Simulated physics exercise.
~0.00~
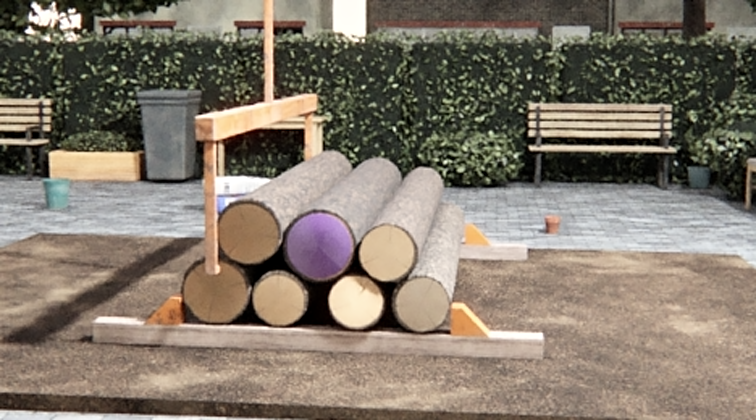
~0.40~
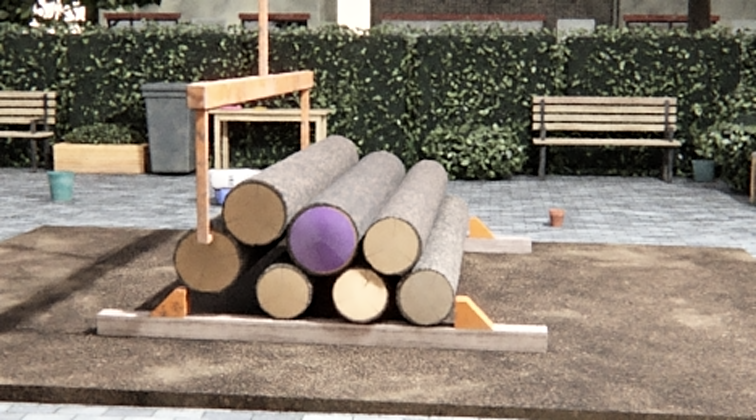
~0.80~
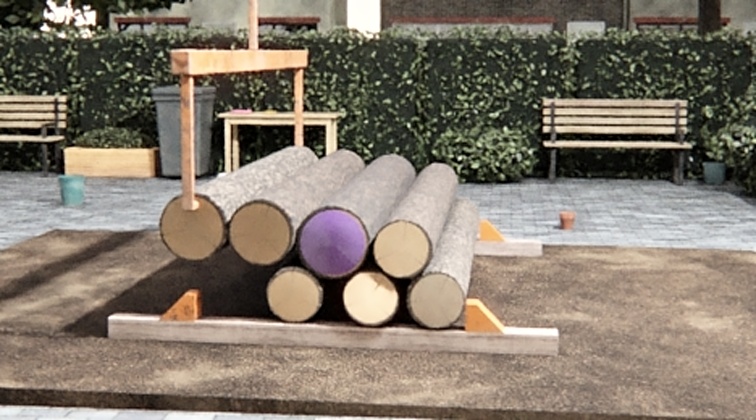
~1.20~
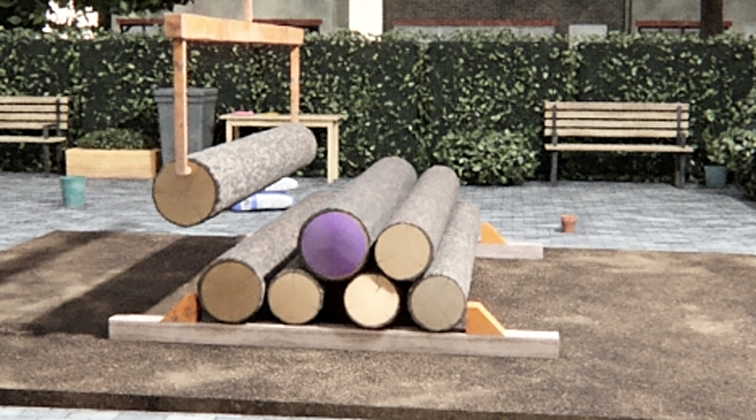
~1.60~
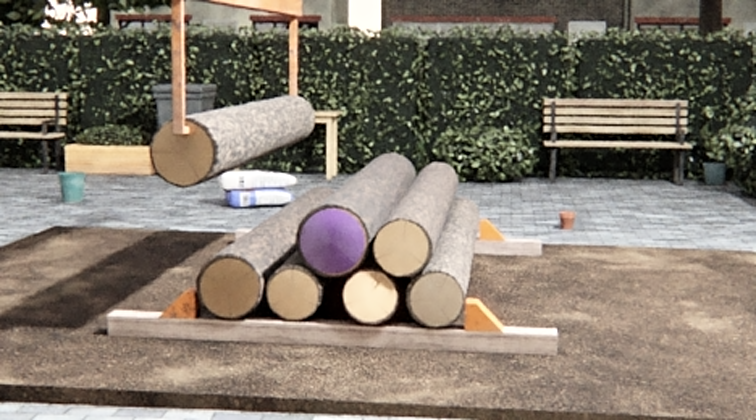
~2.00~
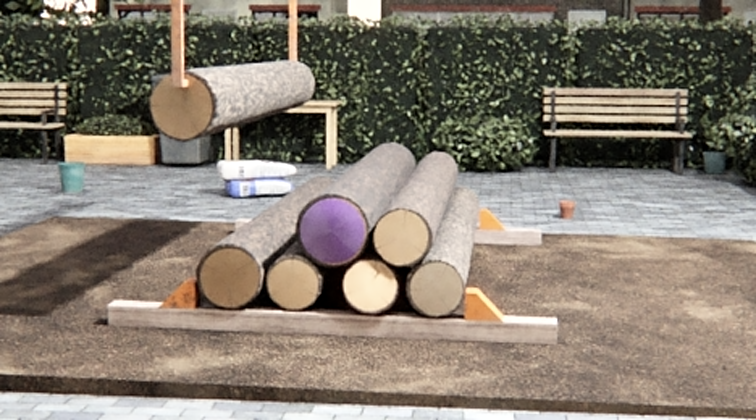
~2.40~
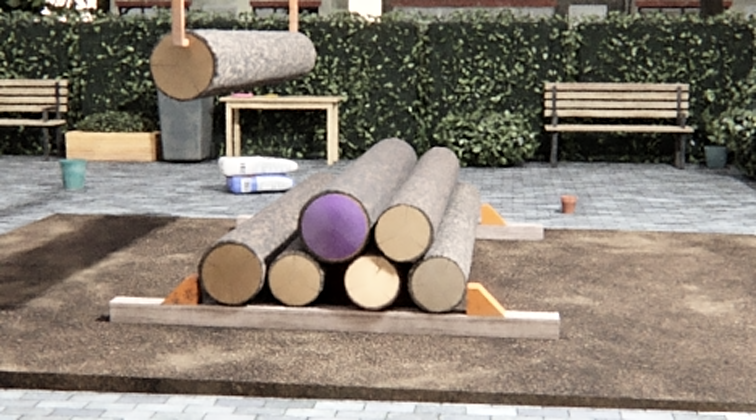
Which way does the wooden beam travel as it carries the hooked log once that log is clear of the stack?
The beam moves upward, raising the hooked log high above the soil at the left.
A stack of seven grey-barked logs, one with a purple end, rests between orange chocks on pale bearers over brown soil, seen from the front in a paved yard with benches and a hedge behind. A wooden beam with hanging arms holds the bottom log at the far left. It draws that log out to the left and upward. The tan-ended log above it slips down and settles into the empty place at the left. The beam keeps raising the hooked log, which ends hanging high, while the purple log stays put in the upper row.
